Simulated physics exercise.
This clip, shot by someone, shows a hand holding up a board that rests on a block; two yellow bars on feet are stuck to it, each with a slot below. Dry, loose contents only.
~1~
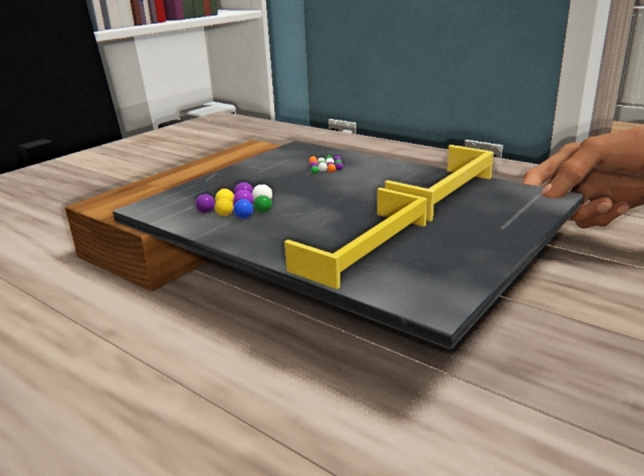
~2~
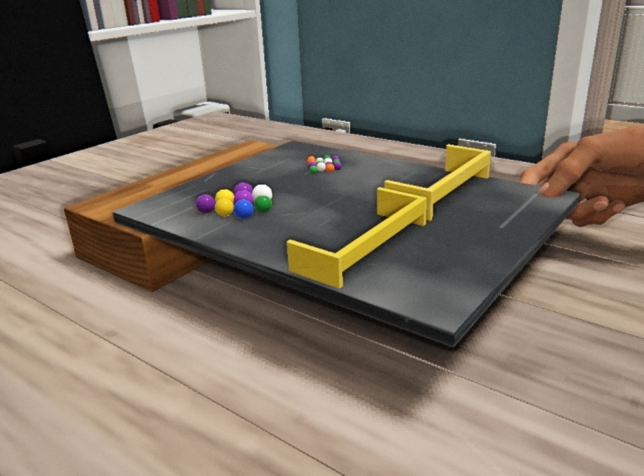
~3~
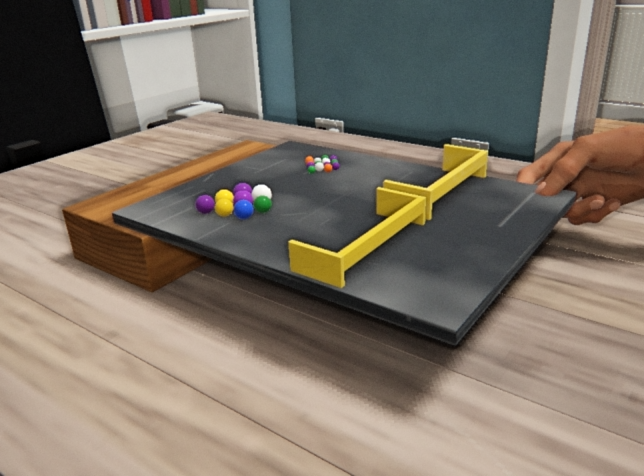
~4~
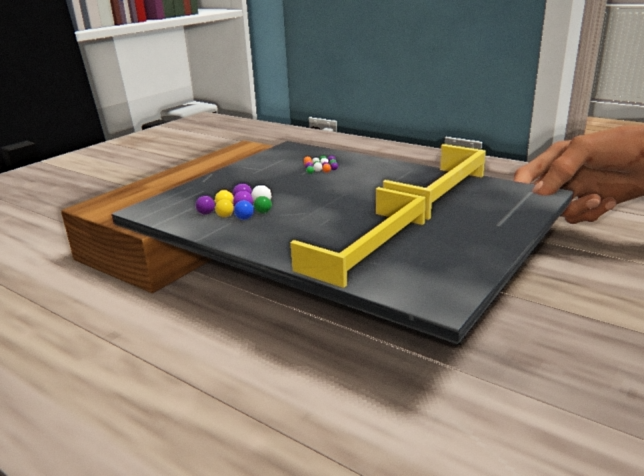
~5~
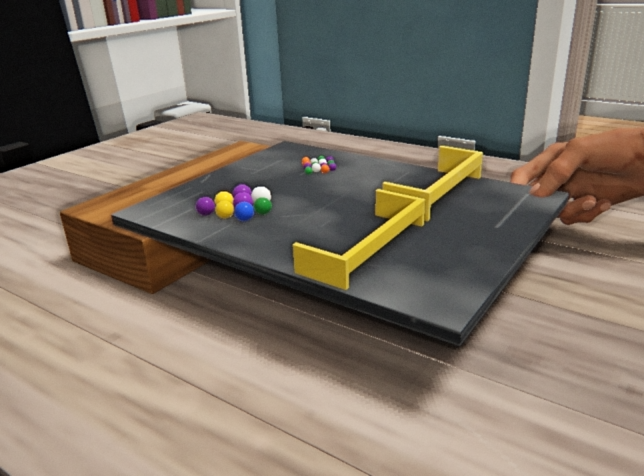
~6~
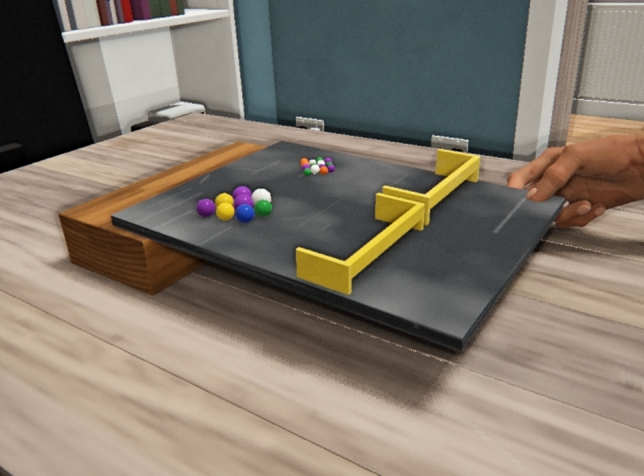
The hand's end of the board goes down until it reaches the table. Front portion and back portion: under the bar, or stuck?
As I see it, the front portion is penned in. The back portion travels onward.
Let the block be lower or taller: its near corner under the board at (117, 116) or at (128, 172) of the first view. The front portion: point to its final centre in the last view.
First near (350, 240), then near (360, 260).
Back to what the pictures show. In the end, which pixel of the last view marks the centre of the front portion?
It ends up roughly at pixel (369, 283).
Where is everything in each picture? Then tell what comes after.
Held end of the board (444, 330), level; block (212, 202), low, a small part of the board's length; front portion (243, 200), a few gumballs; back portion (322, 165), a few round plastic beads; front gate (383, 232), its slot lower than a piece; back gate (462, 176), its slot higher than a piece, in the first picture.
Held end of the board (446, 328), level; back portion (320, 164), in the second picture.
Held end of the board (448, 326), level; front portion (243, 201), in the third picture.
Held end of the board (450, 325), level; back portion (317, 165), in the fourth picture.
Held end of the board (452, 327), down by 1°; front portion (243, 202), in the fifth picture.
Held end of the board (453, 333), down by 2°; block (203, 205); front portion (243, 204), not moving; back portion (314, 167), not moving; front gate (387, 238); back gate (453, 181), in the sixth picture.
Then, 0.22 s later than the last frame, board sloping at 6°; front portion where it was; back portion where it was.
Then, 0.50 s later than the last frame, board sloping at 10°; front portion on its way down; back portion on its way down.
Then, 0.80 s later than the last frame, board resting at 11°; front portion has reached its gate; back portion the larger part past its gate.
When it is over, board resting at 11°; front portion gathered behind its gate; back portion every one past its gate.
